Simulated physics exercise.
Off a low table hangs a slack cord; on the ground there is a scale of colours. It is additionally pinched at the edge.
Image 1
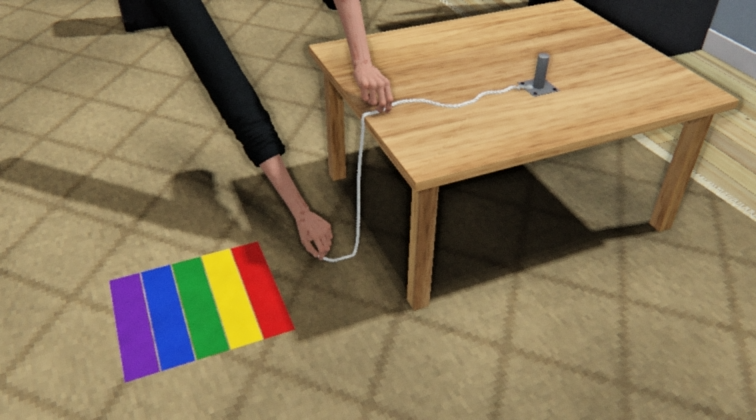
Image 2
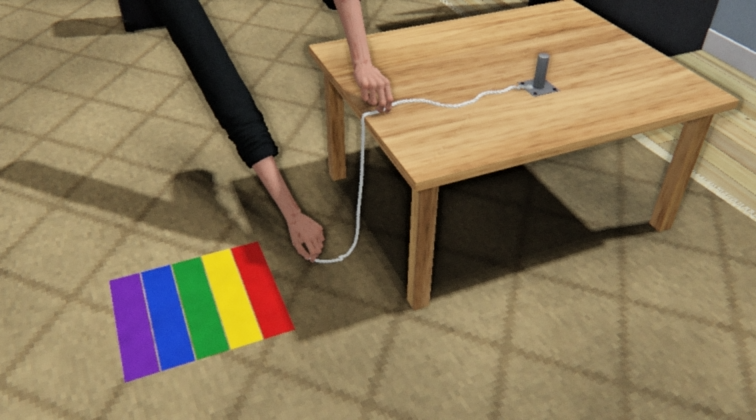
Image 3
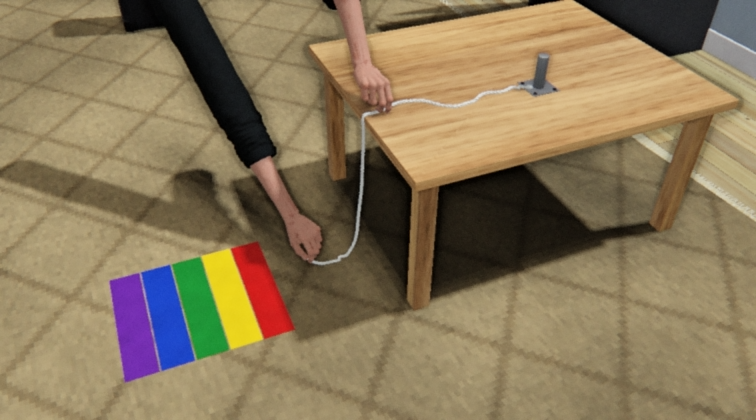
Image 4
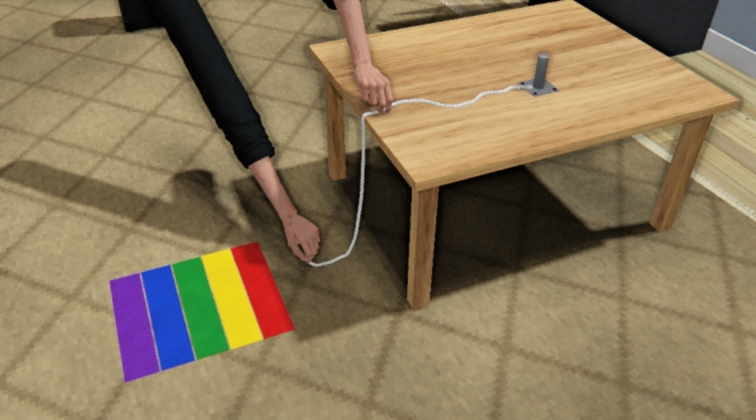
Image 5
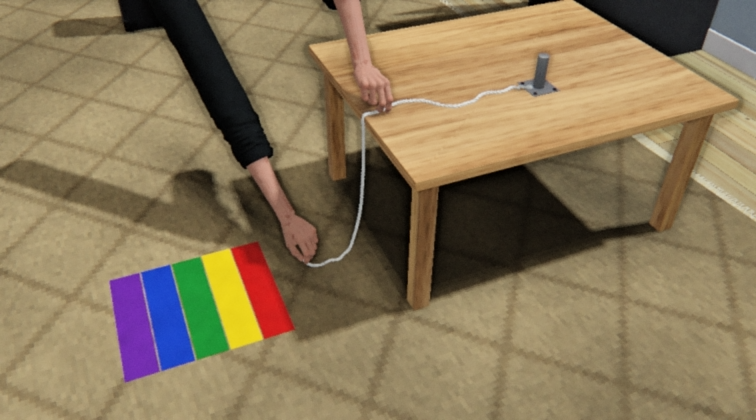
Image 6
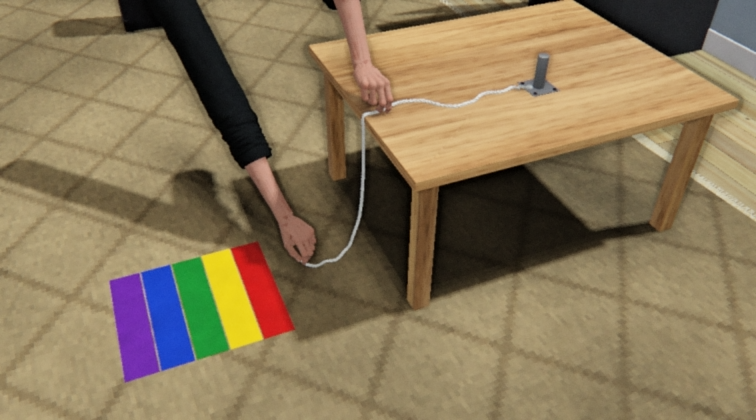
At the start, a white cord runs from a post on a low wooden table, pinched by one hand at the edge, while another hand holds its hanging end near a rainbow-striped mat. The lower hand shifts slightly left toward the red stripe, and the upper hand stays still.
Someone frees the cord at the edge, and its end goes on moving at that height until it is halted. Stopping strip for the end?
Green.
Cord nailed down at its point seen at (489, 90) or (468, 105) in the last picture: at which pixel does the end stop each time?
It ends up at (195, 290) the first time and at (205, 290) the second time.
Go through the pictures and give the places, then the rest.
End (319, 256); red (273, 316); yellow (241, 326); green (208, 336); blue (174, 346); purple (139, 357), in the first picture.
End (310, 258); cord through (508, 89) (458, 106) (391, 106) (362, 148) (359, 201) (352, 249), in the second picture.
End (308, 259), in the third picture.
End (306, 260); cord through (508, 89) (458, 106) (391, 106) (363, 148) (361, 201) (350, 249), in the fourth picture.
End (304, 260), in the fifth picture.
End (302, 261); cord through (508, 89) (458, 106) (391, 106) (363, 148) (362, 201) (347, 249), in the sixth picture.
Soon after, end near (256, 274); over red.
Then, end near (216, 285); over yellow.
At full stretch, end near (192, 291); over green. The end stops over the green strip.
